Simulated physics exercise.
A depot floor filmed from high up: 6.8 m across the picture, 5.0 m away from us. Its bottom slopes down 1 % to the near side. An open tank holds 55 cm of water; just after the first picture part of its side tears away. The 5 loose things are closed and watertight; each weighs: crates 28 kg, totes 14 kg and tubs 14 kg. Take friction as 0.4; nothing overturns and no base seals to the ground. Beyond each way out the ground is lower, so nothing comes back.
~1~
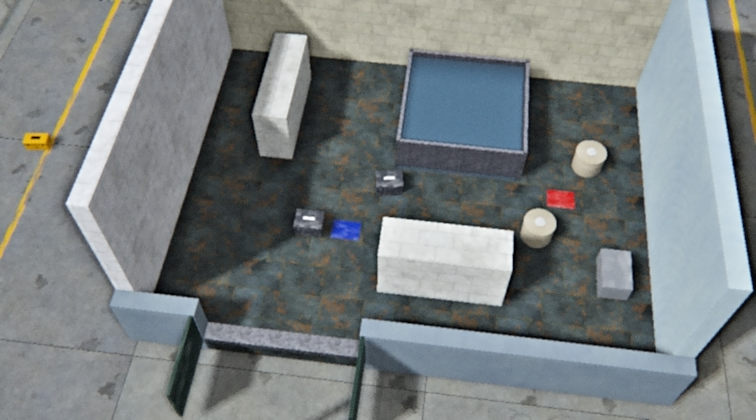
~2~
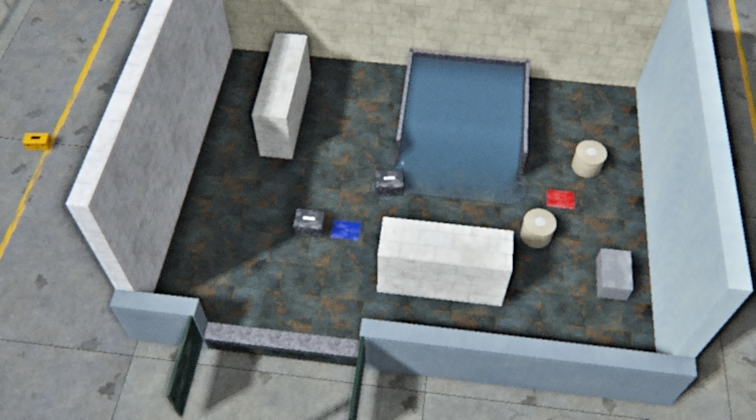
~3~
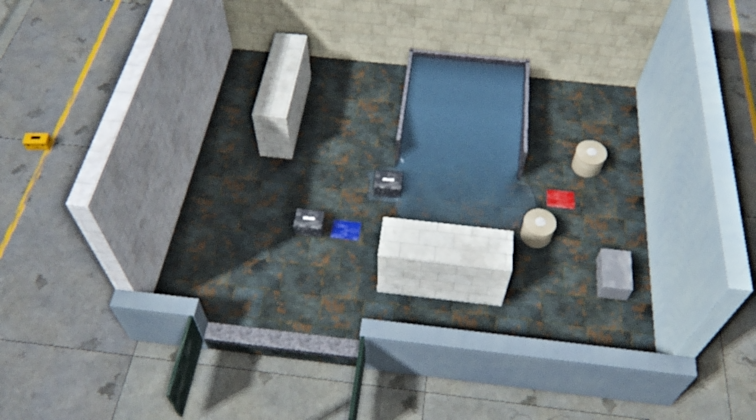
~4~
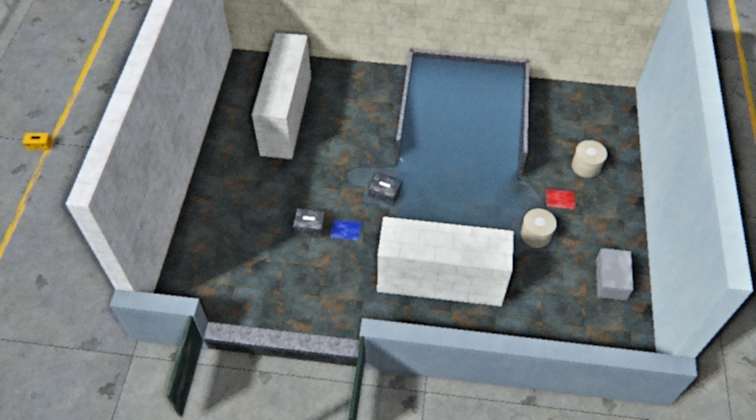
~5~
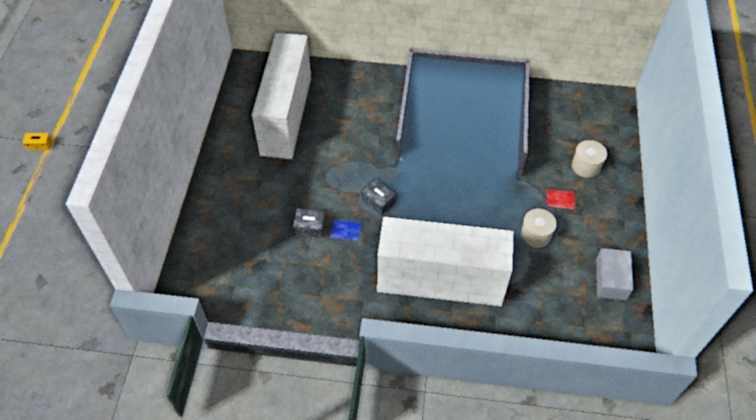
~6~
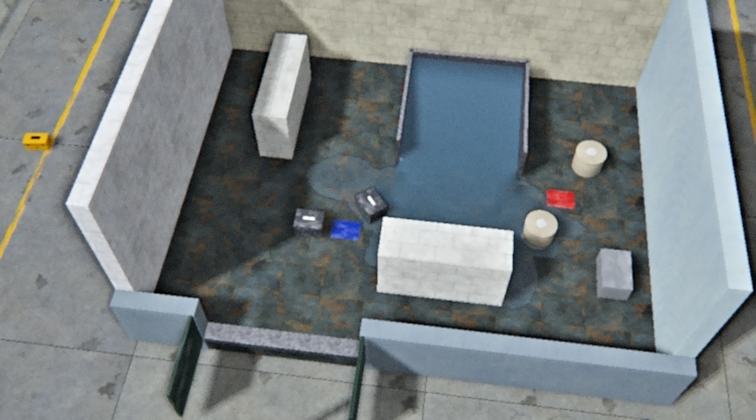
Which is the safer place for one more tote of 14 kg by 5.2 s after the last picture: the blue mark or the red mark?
Put it on red.
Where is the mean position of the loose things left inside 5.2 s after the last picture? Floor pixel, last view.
Near (392, 268).
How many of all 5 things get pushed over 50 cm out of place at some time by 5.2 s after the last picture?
I count 4.
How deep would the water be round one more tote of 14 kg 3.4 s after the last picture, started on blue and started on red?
About 16 cm and 4 cm.
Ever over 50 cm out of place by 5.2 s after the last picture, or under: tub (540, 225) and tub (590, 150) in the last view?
In that order: Over, short of it.
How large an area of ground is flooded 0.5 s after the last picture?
About 11.5 m2.
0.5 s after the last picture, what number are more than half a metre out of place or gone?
By then 1.
Then, 0.5 s after the last picture on blue it would be 15 cm off in 3 cm of water; on red it would be 0 cm off in 1 cm of water.
Then, 2.0 s after the last picture on blue it would be 182 cm off in 5 cm of water; on red it would be 0 cm off in 1 cm of water.
Then, 3.4 s after the last picture on blue it would be 247 cm off in 16 cm of water; on red it would be 0 cm off in 4 cm of water.
Then, 5.2 s after the last picture on blue it would be 210 cm off in 6 cm of water; on red it would be 0 cm off in 5 cm of water.
